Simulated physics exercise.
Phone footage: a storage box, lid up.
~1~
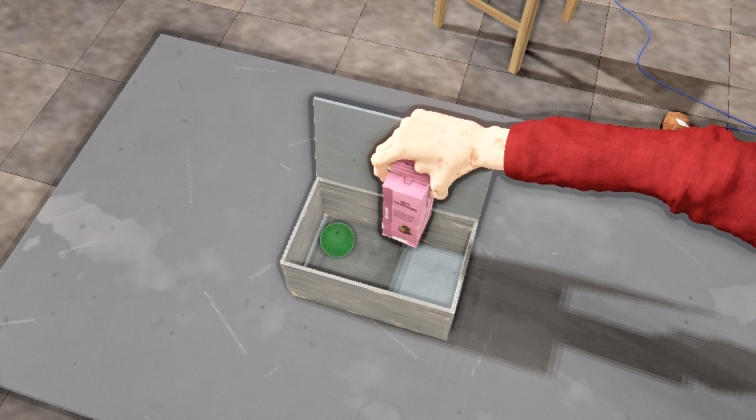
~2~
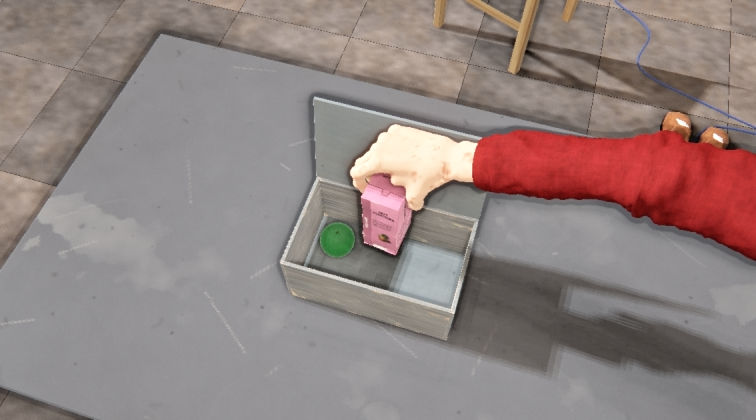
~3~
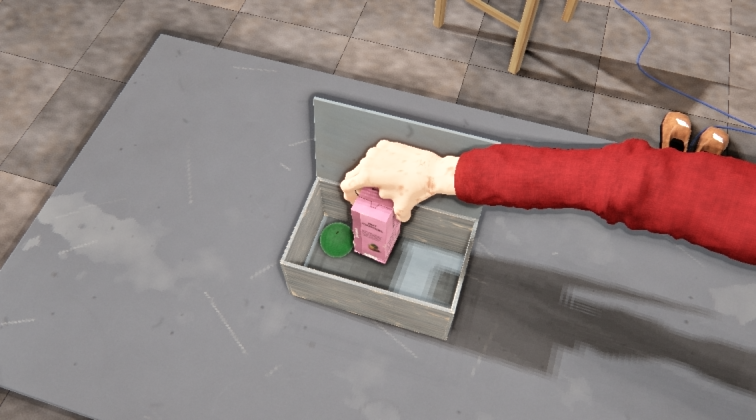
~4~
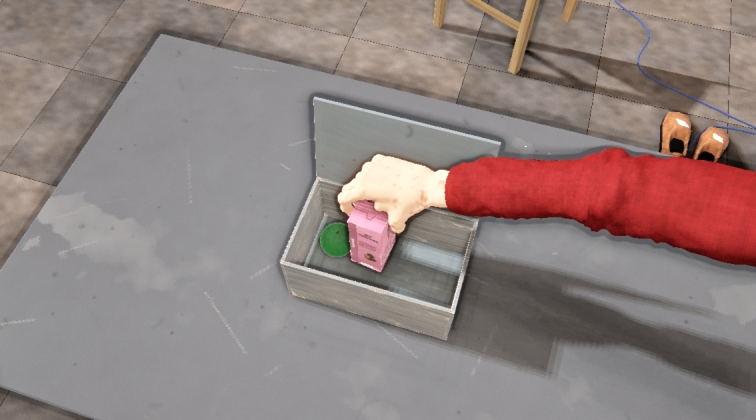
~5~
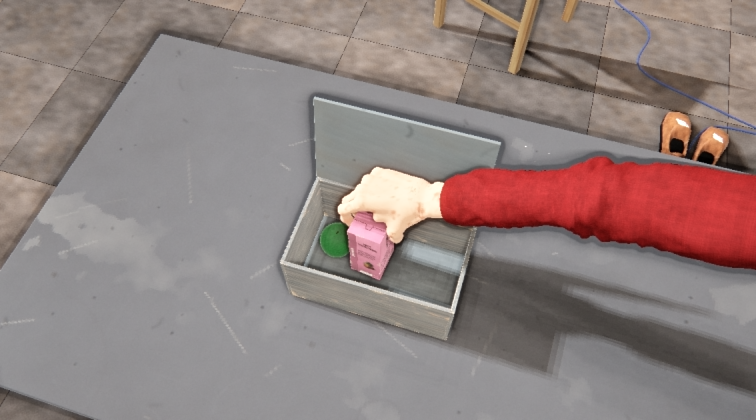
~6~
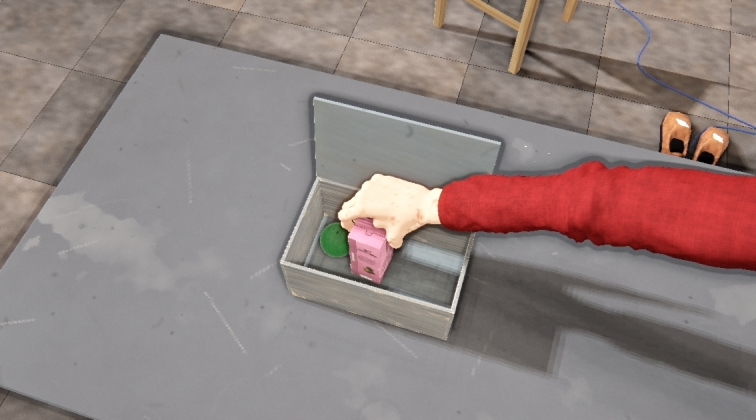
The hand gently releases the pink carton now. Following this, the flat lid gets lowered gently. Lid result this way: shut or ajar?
Ajar.
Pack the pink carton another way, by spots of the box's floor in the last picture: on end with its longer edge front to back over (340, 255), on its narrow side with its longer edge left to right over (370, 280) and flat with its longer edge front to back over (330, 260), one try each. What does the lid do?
Lid: First closed, second closed, third open.
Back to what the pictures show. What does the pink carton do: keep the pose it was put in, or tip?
The pink carton stays as it was set.
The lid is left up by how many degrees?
Close to 25 degrees.
Then, 1.10 s after the last picture, lid starting down.
Then, 1.60 s after the last picture, lid 59° above the rim.
Then, 1.90 s after the last picture, lid 37° above the rim.
At rest, lid 26° above the rim; both in place. Seen from the same camera at the end, pink carton near (372, 246).
